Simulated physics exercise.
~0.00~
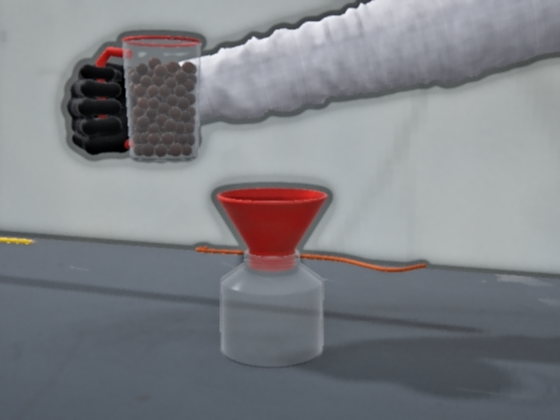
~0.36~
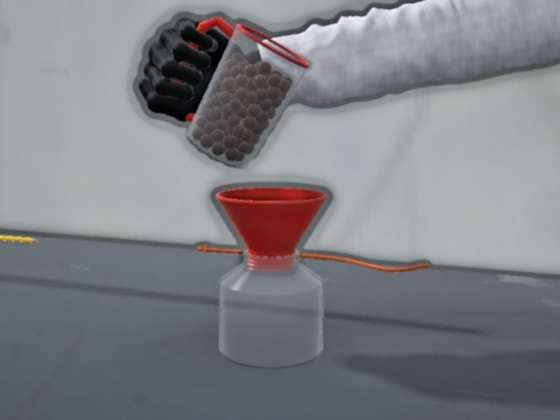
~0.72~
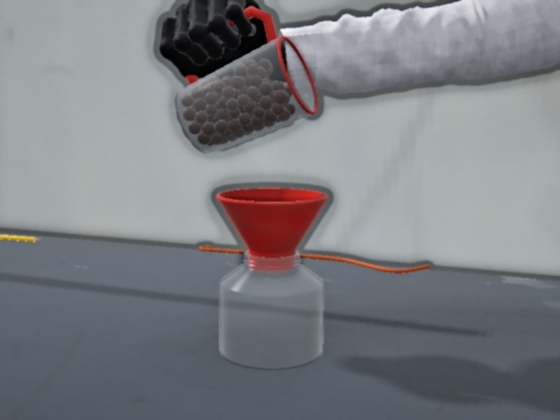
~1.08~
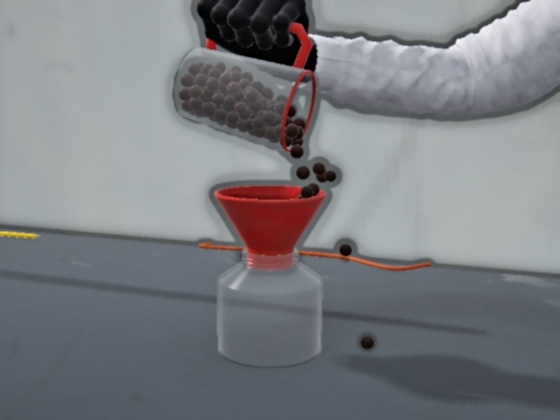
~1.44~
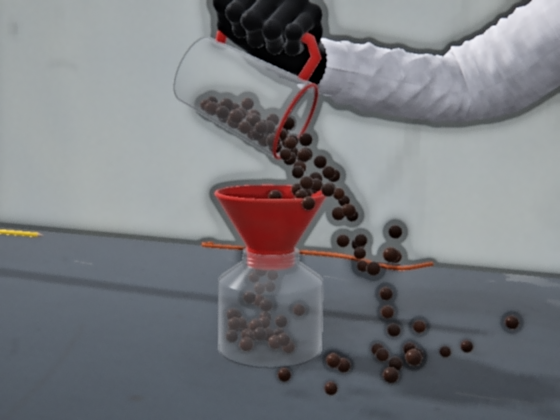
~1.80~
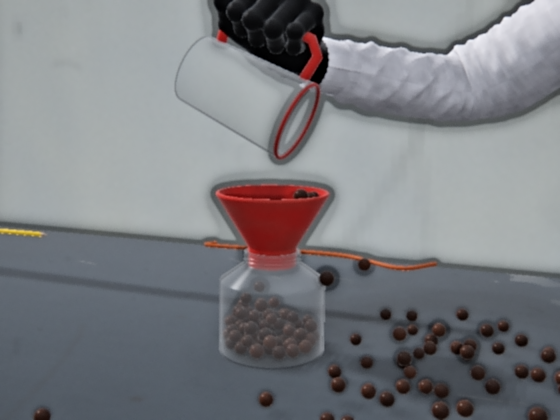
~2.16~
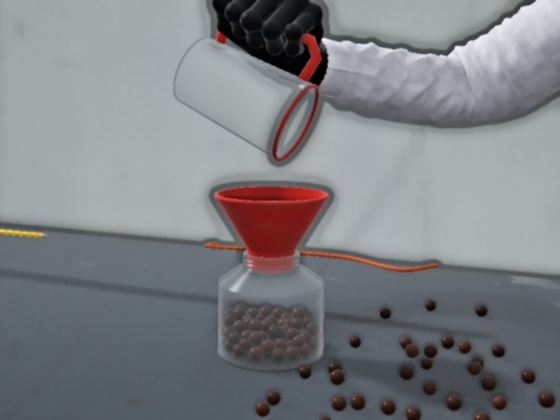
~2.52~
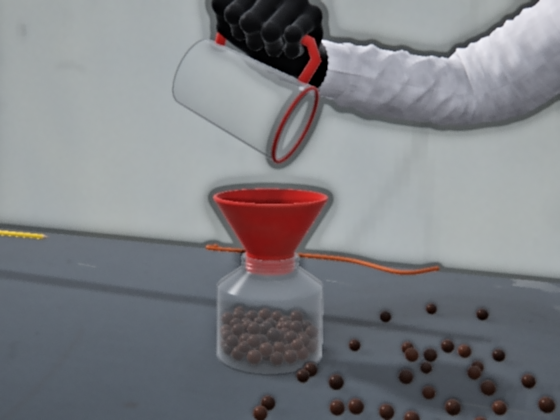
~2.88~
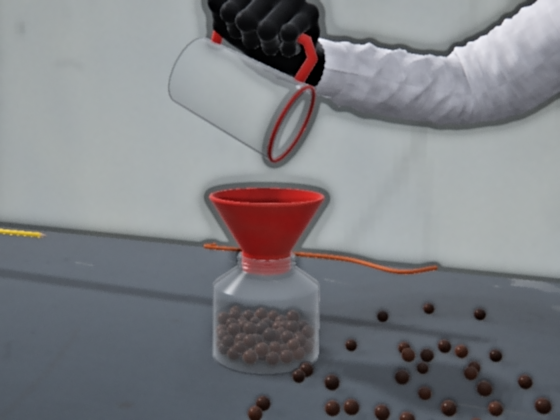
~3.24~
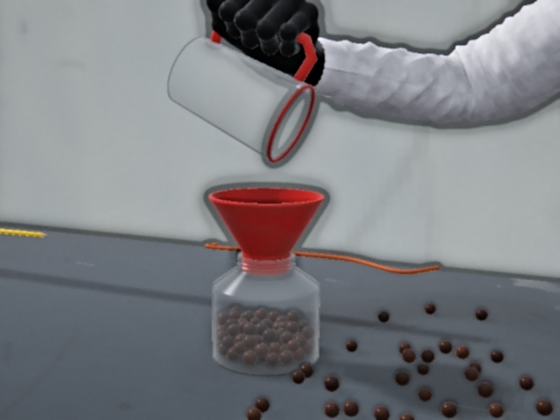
On a dark grey floor before a pale wall, seen from the front with a slight sideways drift, a clear jar stands with a red funnel in its mouth. Above it, a black-gloved hand on a white-sleeved arm holds a red-rimmed transparent cup full of brown balls. The hand moves right over the funnel and tips the cup past its side. Balls pour out, some dropping through the funnel into the jar, others missing and scattering to the right. Finally the tilted cup is empty, most balls rest in the jar, and a fair share lies strewn across the floor.
